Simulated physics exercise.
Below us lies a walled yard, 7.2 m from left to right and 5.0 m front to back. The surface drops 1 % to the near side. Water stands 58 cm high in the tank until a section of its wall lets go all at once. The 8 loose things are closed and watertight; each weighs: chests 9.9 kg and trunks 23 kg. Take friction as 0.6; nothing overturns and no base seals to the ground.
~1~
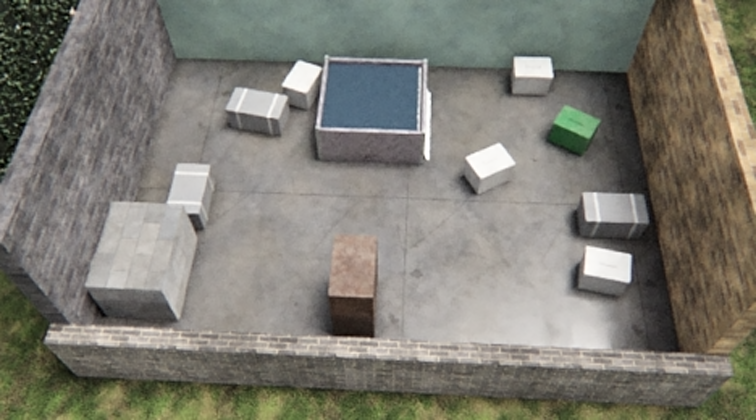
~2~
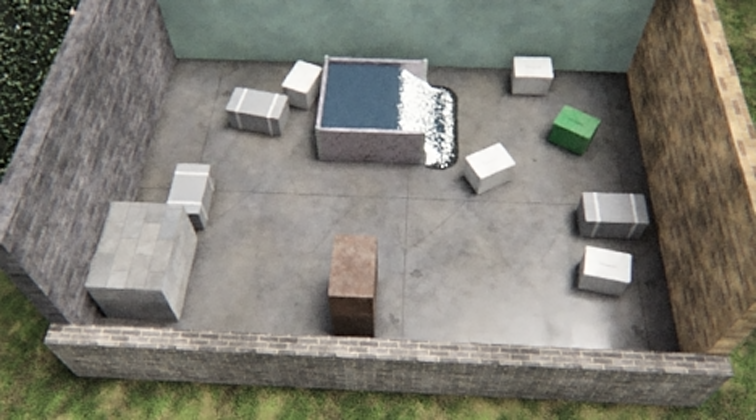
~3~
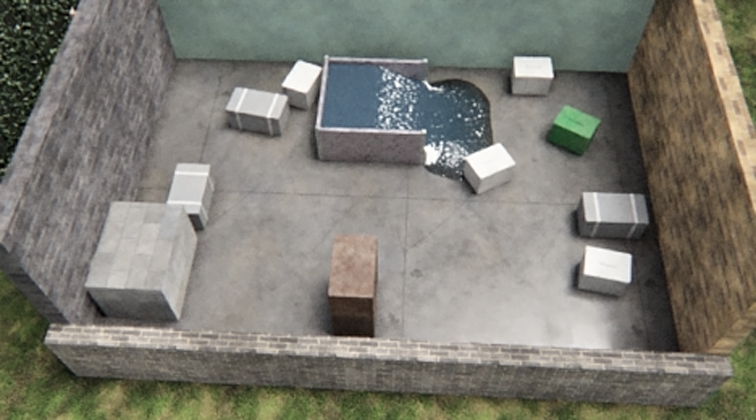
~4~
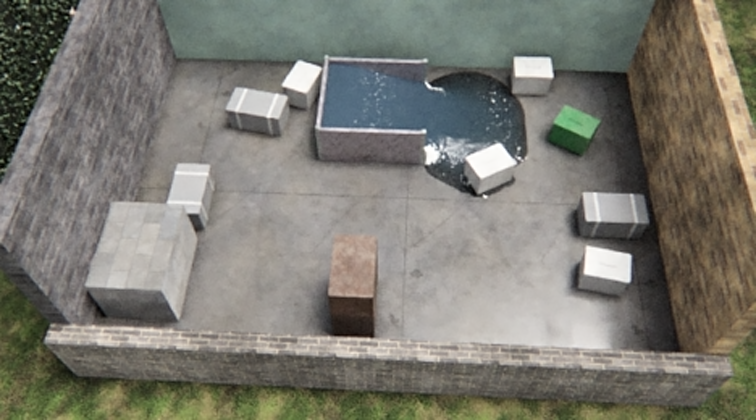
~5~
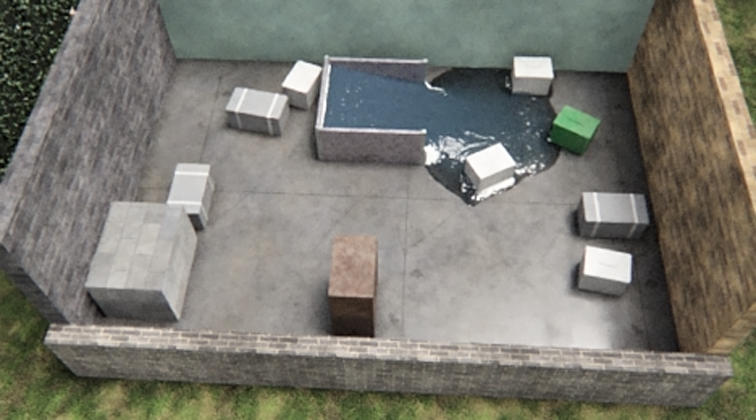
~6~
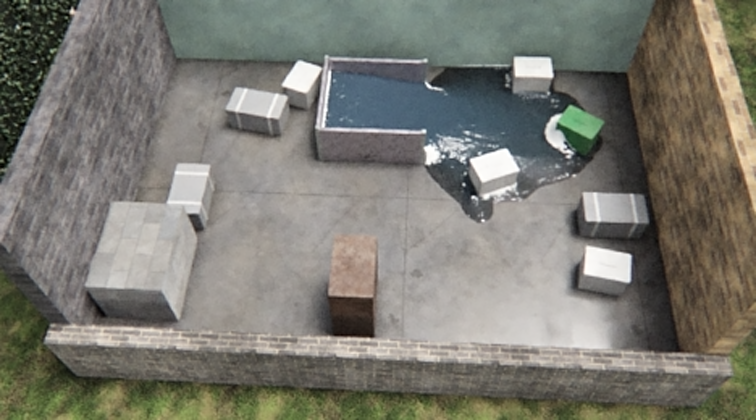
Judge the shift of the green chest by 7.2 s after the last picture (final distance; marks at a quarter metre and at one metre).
The green chest travels far.
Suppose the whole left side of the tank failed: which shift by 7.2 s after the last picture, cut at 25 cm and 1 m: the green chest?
In that case the green chest holds its place.
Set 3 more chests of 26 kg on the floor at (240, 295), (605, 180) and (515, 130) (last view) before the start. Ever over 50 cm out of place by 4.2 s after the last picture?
In turn: Short of it, past it, past it.
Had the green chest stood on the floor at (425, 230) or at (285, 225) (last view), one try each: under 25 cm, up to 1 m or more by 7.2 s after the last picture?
In turn: It is nudged along; it barely shifts.
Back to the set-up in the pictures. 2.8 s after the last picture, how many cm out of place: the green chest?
About 80 cm.
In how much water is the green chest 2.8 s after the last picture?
Roughly 12 cm.
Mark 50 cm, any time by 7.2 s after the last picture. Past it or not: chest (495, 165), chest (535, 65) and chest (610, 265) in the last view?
In turn: More, over, past it.
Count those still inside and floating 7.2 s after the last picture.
4 of them.
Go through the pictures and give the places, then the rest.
The first frame shows the green chest at (577, 121), on the bottom; water covers 1.9 m2; 0 of 8 have shifted.
The second frame shows the green chest at (577, 121) rests on the ground; water covers 2.5 m2; 0 of 8 have shifted.
The third frame shows the green chest at (577, 121) rests on the ground; water covers 3.5 m2; 0 of 8 have shifted.
The fourth frame shows the green chest at (577, 121), on the bottom; 4.6 m2 under water; 0 of 8 have shifted.
The fifth frame shows the green chest at (577, 121), on the bottom; 5.7 m2 under water; 0 of 8 have shifted.
The sixth frame shows the green chest at (581, 122) rests on the ground, 5 cm from its start; 6.8 m2 under water; 2 of 8 have shifted.
Then, 0.9 s after the last picture the green chest is near (634, 112), 0.8 m from its start, afloat; 2 afloat.
Then, 2.8 s after the last picture the green chest is near (625, 150), 0.8 m from its start, afloat; 4 afloat.
Then, 4.8 s after the last picture the green chest is near (624, 271), 2.4 m from its start, afloat; 5 afloat.
Then, 7.2 s after the last picture the green chest is near (589, 309), 2.9 m from its start, afloat; 4 afloat.
